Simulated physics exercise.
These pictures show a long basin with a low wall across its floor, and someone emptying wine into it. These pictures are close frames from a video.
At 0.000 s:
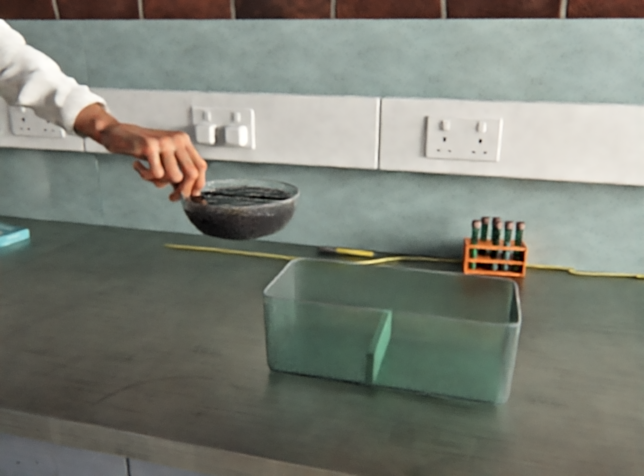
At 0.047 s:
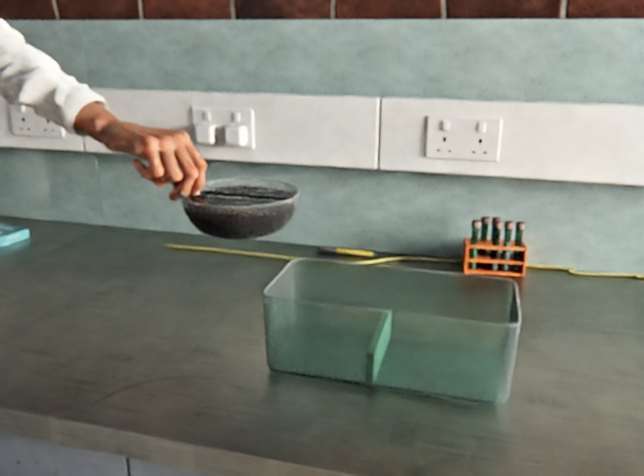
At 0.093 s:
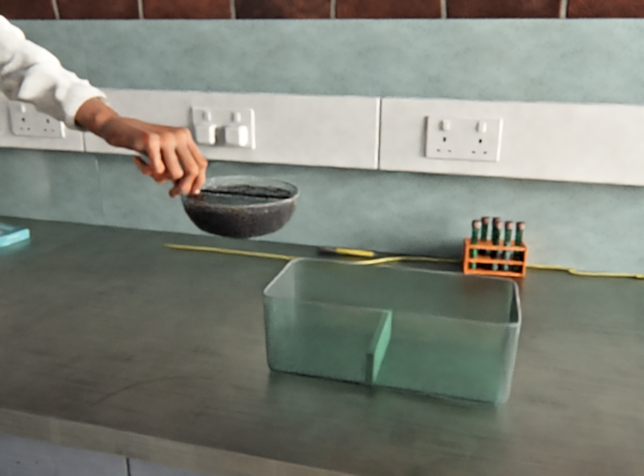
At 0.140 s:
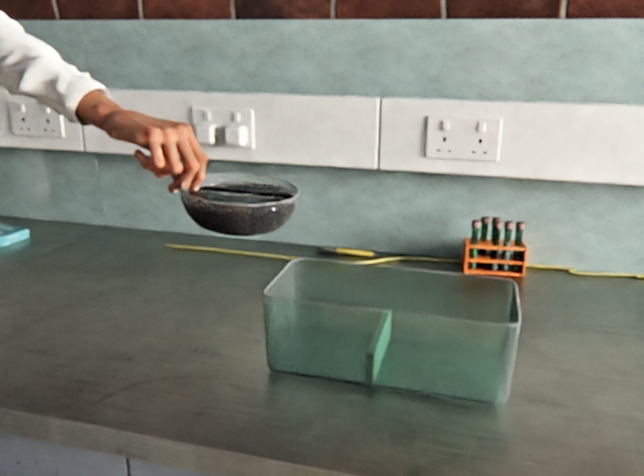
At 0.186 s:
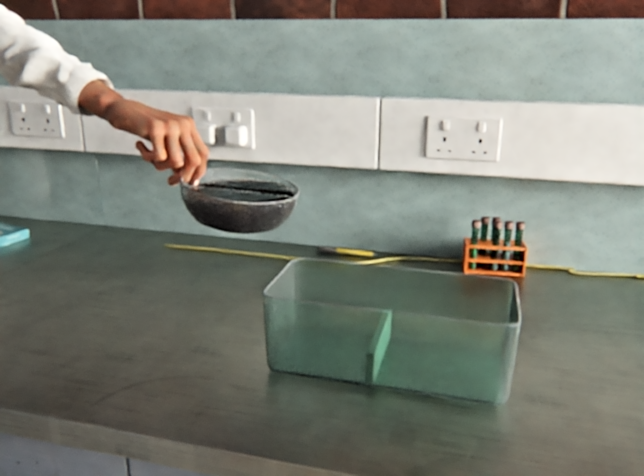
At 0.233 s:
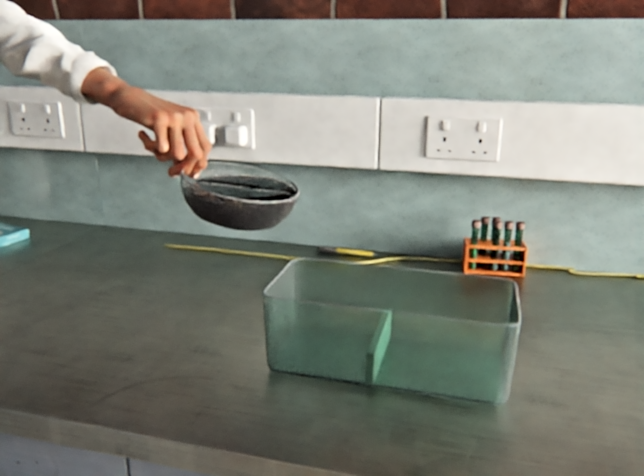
A hand in a white sleeve reaches in from the left, holding a dark, speckled round bowl of wine by its rim above a grey worktop, seen from the front and slightly above. A clear green-tinted basin with a low wall across its floor sits right of centre, before an orange rack of tubes, a yellow cord and white sockets. The hand slowly tilts the bowl slightly rightward while the camera stays still.
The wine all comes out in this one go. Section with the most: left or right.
The bigger share just pools up in the left section, I think.
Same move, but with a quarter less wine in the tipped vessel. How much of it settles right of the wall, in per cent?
Some 20 per cent.
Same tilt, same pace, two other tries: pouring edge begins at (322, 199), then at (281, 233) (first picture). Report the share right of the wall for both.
It comes to 80 % the first time and 5 % the second.
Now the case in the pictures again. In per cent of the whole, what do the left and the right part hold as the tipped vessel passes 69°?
20 % left, 0 % right.
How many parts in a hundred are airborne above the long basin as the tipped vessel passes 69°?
About 50 per cent.
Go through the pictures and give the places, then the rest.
It leans 0°; its right rim is at (296, 198); the wine meets the walls at (192, 194) and (295, 202); the long basin's rim runs from (279, 276) to (518, 303); the wall's top is at (380, 330), in the first frame.
It leans 1°; its right rim is at (296, 198); the wine meets the walls at (192, 193) and (295, 201), in the second frame.
It leans 2°; its right rim is at (296, 198); the wine meets the walls at (192, 192) and (295, 200), in the third frame.
It leans 4°; its right rim is at (296, 198); the wine meets the walls at (192, 189) and (295, 198), in the fourth frame.
It leans 8°; its right rim is at (295, 198); the wine meets the walls at (192, 186) and (295, 195), in the fifth frame.
It leans 12°; its right rim is at (295, 198); the wine meets the walls at (194, 181) and (296, 193), in the sixth frame.
After 0.64 s the tilt is 69° and 32 per cent is still to pour, 19 is left of the wall and 0 right of it.
After 0.94 s the tilt is 104° and 0 per cent is still to pour, 56 is left of the wall and 38 right of it.
After 1.25 s the tilt is 109° and 0 per cent is still to pour, 61 is left of the wall and 37 right of it.
After 1.59 s the tilt is 109° and 0 per cent is still to pour, 61 is left of the wall and 37 right of it.
In the end 61 per cent lies left of the wall, 37 right of it and 2 outside.
